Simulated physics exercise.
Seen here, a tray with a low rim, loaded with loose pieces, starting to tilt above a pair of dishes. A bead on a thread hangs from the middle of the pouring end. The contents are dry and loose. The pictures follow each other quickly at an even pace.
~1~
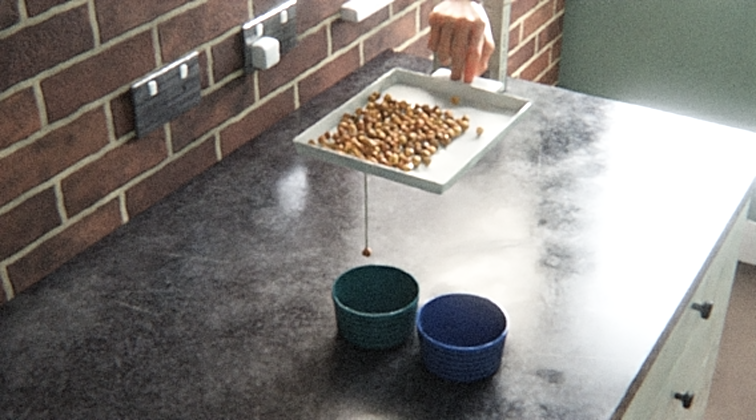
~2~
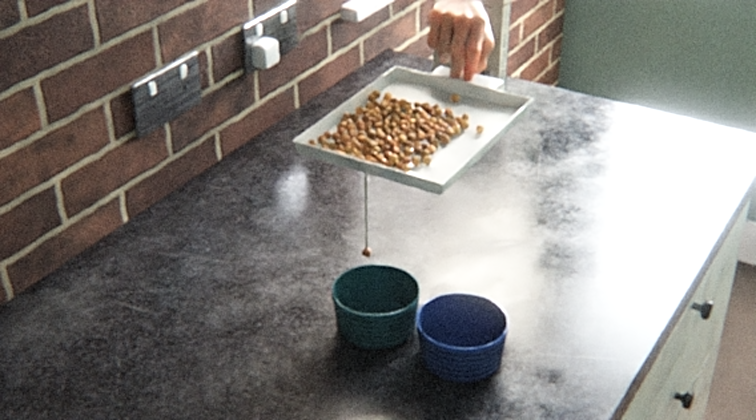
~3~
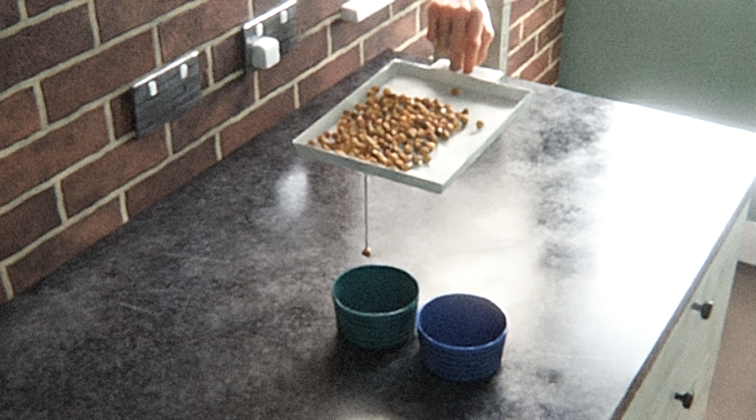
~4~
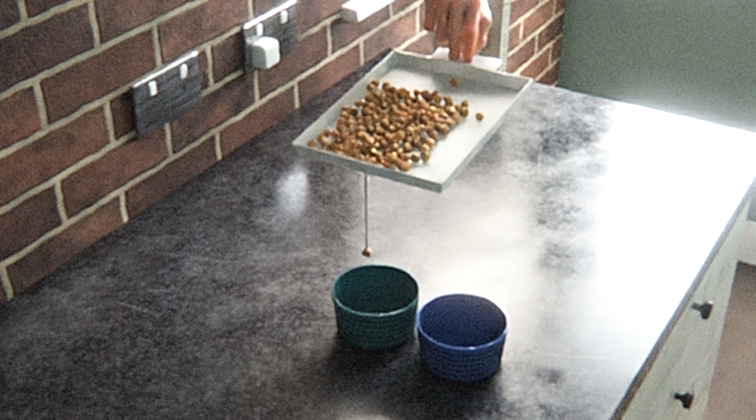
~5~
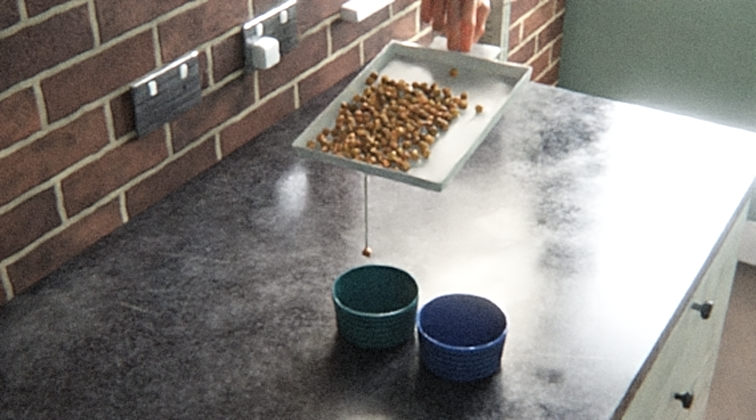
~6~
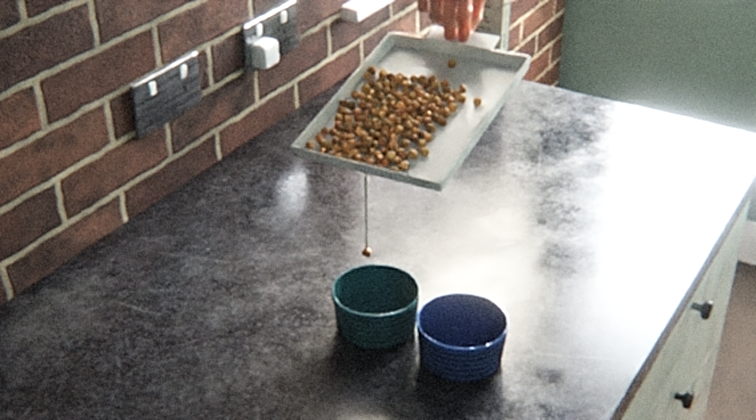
A pale, low-rimmed tray of brown roasted chickpeas is held by a hand above a dark, mottled countertop beside a red-brick wall, seen from a fixed, raised angle. A small bead hangs on a thread from its near edge, above and left of a teal dish and a blue one. The hand slowly raises the far side, tilting the tray towards its near left corner, while the chickpeas barely shift.
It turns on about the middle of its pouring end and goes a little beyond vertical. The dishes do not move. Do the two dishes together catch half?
The two hold only the smaller part of the load.
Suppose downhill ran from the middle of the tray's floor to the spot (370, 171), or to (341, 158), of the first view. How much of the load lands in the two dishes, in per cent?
About 40 and 10 per cent.
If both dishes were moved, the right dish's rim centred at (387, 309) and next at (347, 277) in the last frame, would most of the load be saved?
The first try: More than half. The second: Above a half.
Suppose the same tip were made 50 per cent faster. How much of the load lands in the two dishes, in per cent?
It comes to 20 per cent or so.
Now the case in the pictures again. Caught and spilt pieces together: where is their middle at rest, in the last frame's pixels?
At about (301, 309).
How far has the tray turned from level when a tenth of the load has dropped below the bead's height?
At about 105°.
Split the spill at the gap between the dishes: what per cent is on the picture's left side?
Near 100 %.
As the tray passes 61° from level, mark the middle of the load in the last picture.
Near (354, 125).
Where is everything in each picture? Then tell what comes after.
In the first picture, corners of the pouring end at (298, 140) and (442, 181), level; middle of the load at (395, 134), roasted chickpeas; left dish at (353, 327); right dish at (440, 360); bead on its thread at (367, 252).
In the second picture, corners of the pouring end at (298, 140) and (441, 181), level; middle of the load at (395, 133).
In the third picture, corners of the pouring end at (297, 141) and (441, 181), tipped barely, lowest at the left corner; middle of the load at (395, 130).
In the fourth picture, corners of the pouring end at (297, 142) and (440, 180), tipped a little, lowest at the left corner; middle of the load at (394, 126).
In the fifth picture, corners of the pouring end at (296, 143) and (439, 180), tipped a little, lowest at the left corner; middle of the load at (393, 122).
In the sixth picture, corners of the pouring end at (296, 145) and (439, 180), tipped clearly, lowest at the left corner; middle of the load at (392, 119); left dish at (353, 327); right dish at (440, 360).
Soon, tray tipped steeply; nearly all on the tray; a stray few in the air.
A while on, tray tipped past a quarter turn; most on the tray; a stray few outside both; about a quarter in the air.
Towards the end, tray tipped past a quarter turn; about a quarter in the left dish; most outside both.
Finally, tray tipped past a quarter turn; none in the right dish; about a quarter in the left dish; most outside both.
